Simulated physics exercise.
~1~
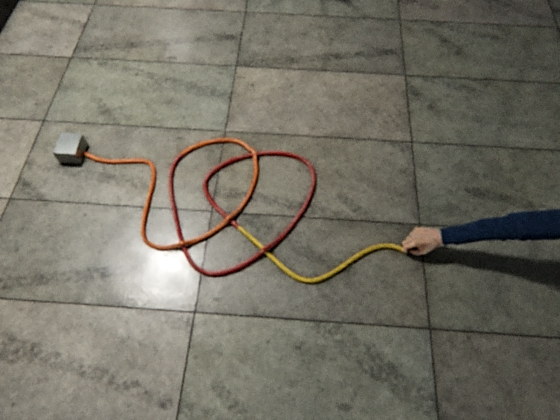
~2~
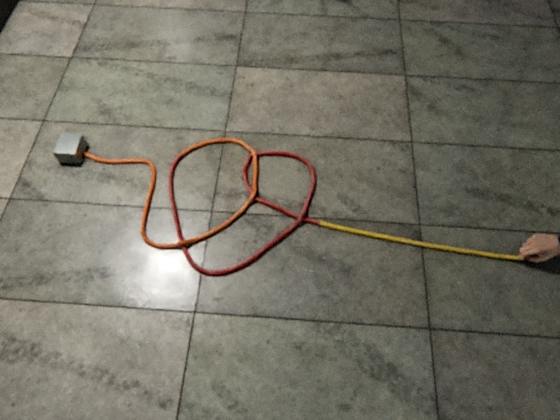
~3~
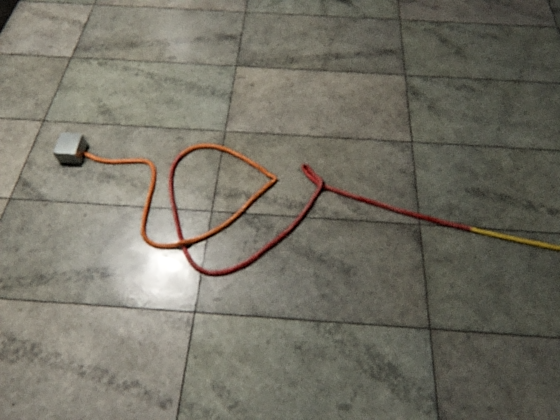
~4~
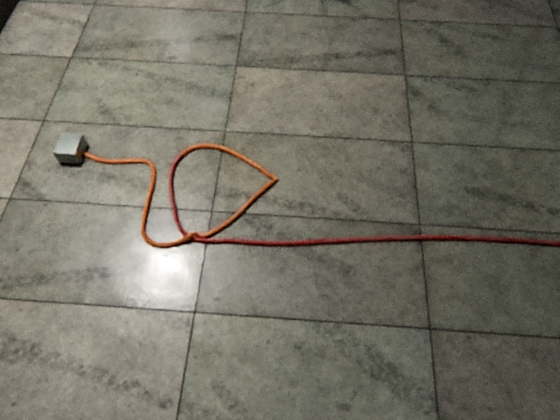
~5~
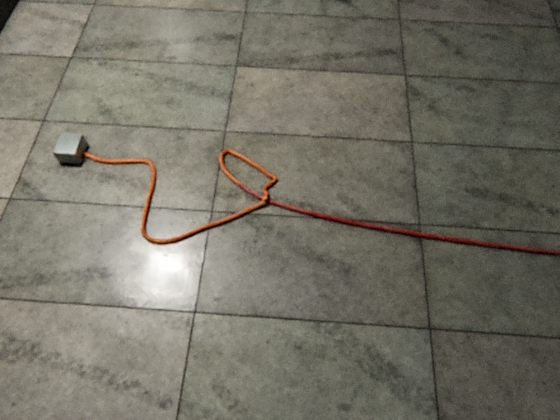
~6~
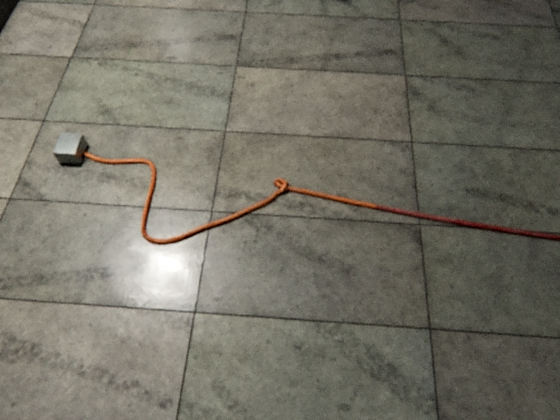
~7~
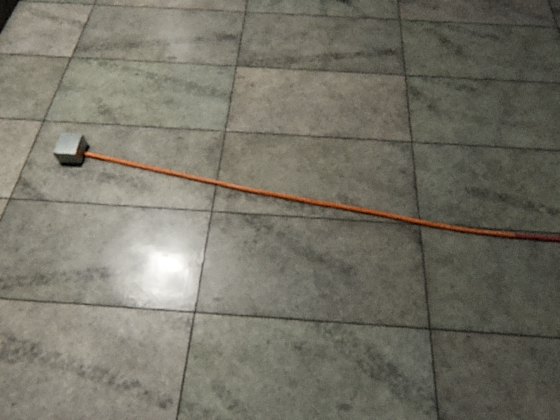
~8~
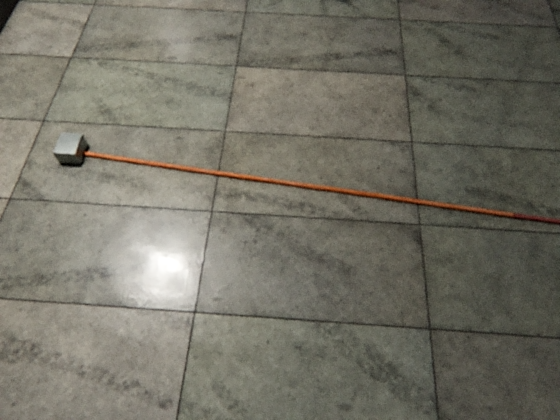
We see a rope dyed orange, red and yellow lying in loops on a tiled floor, its left end fixed to a small grey block, as a hand pulls the yellow end rightward out of view; the loops shrink and slip out until the rope runs straight without a knot.
